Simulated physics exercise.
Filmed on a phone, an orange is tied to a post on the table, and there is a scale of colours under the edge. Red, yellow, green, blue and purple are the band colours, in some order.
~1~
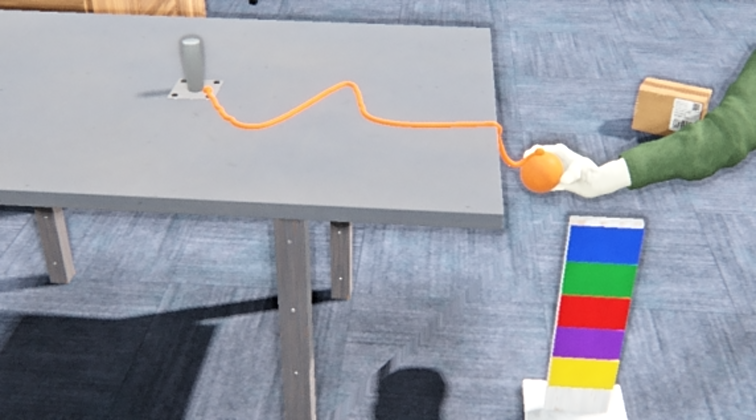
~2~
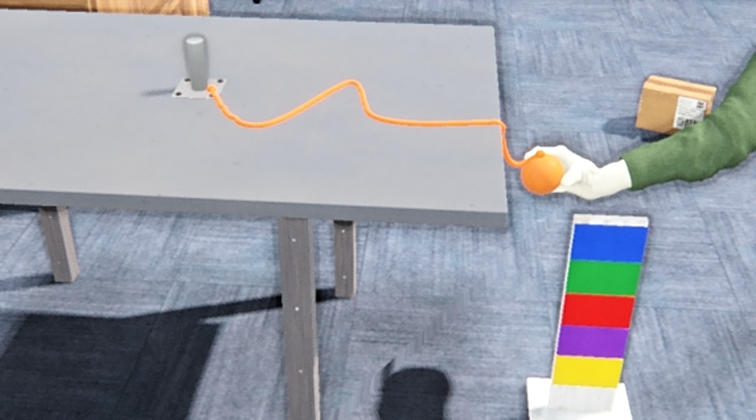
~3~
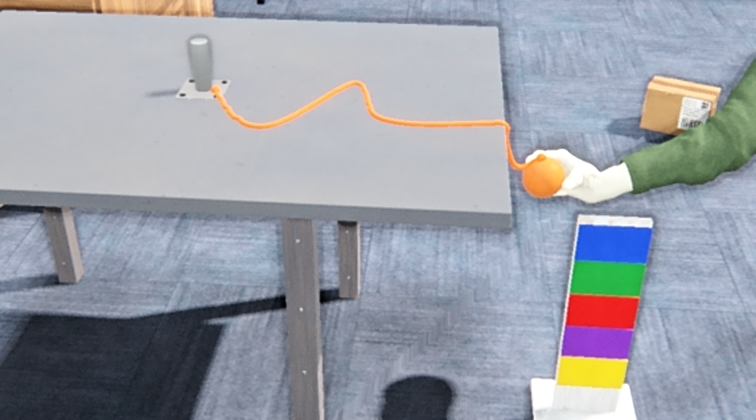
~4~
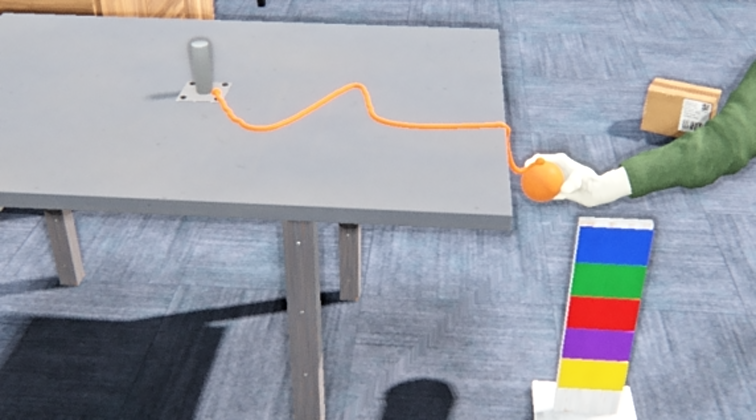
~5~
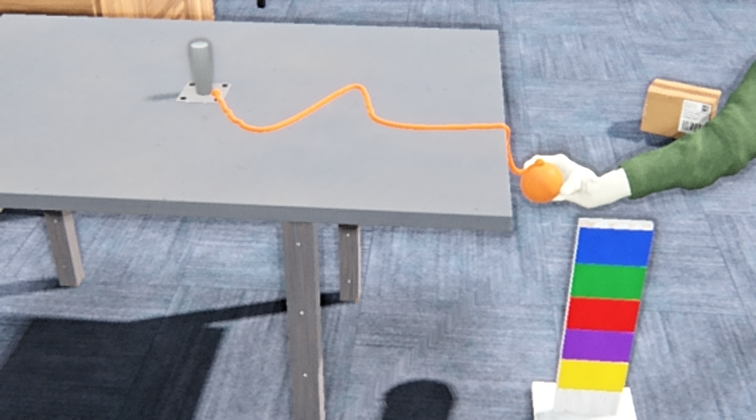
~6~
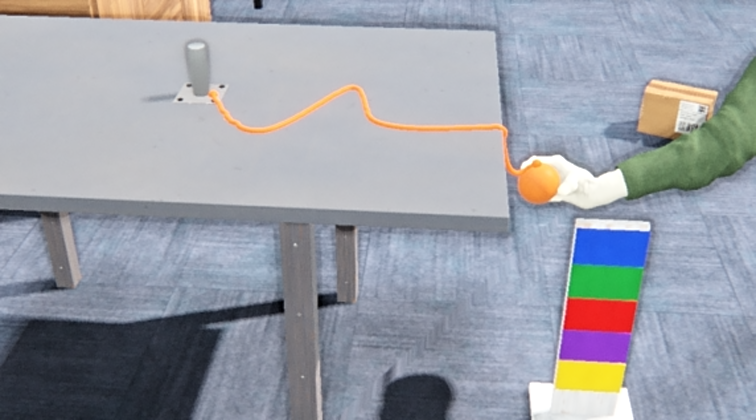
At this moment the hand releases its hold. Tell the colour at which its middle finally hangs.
It hangs at purple.
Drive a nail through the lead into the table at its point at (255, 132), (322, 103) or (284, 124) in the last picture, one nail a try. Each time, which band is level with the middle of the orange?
Going through the tries in order, you get red, green and red.
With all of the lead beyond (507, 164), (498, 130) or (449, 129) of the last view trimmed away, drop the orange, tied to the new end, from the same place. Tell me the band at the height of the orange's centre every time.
So you'd see red first, green second, and for the last: Blue.
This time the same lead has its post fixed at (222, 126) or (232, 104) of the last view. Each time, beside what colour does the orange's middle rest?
Answer, in order: Yellow, yellow.
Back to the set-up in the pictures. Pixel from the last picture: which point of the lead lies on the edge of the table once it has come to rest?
It's the bit near (365, 108).
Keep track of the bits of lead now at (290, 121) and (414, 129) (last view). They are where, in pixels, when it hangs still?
The first ends at (351, 107) and the second at (497, 192).
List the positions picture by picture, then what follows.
Orange (542, 172); blue (605, 247); green (599, 281); red (593, 314); purple (588, 345); yellow (583, 375), in the first frame.
Orange (543, 174); lead through (224, 109) (288, 116) (346, 84) (379, 119) (474, 123), in the second frame.
Orange (544, 177), in the third frame.
Orange (542, 181); lead through (229, 112) (293, 119) (350, 87) (384, 122) (479, 126), in the fourth frame.
Orange (542, 182), in the fifth frame.
Orange (539, 183); lead through (226, 114) (290, 121) (347, 89) (381, 124) (476, 128), in the sixth frame.
A little later, orange near (463, 333); level with purple.
Next, orange near (497, 338); level with purple.
When it is over, orange near (482, 337); level with purple. Its middle rests at the purple band.
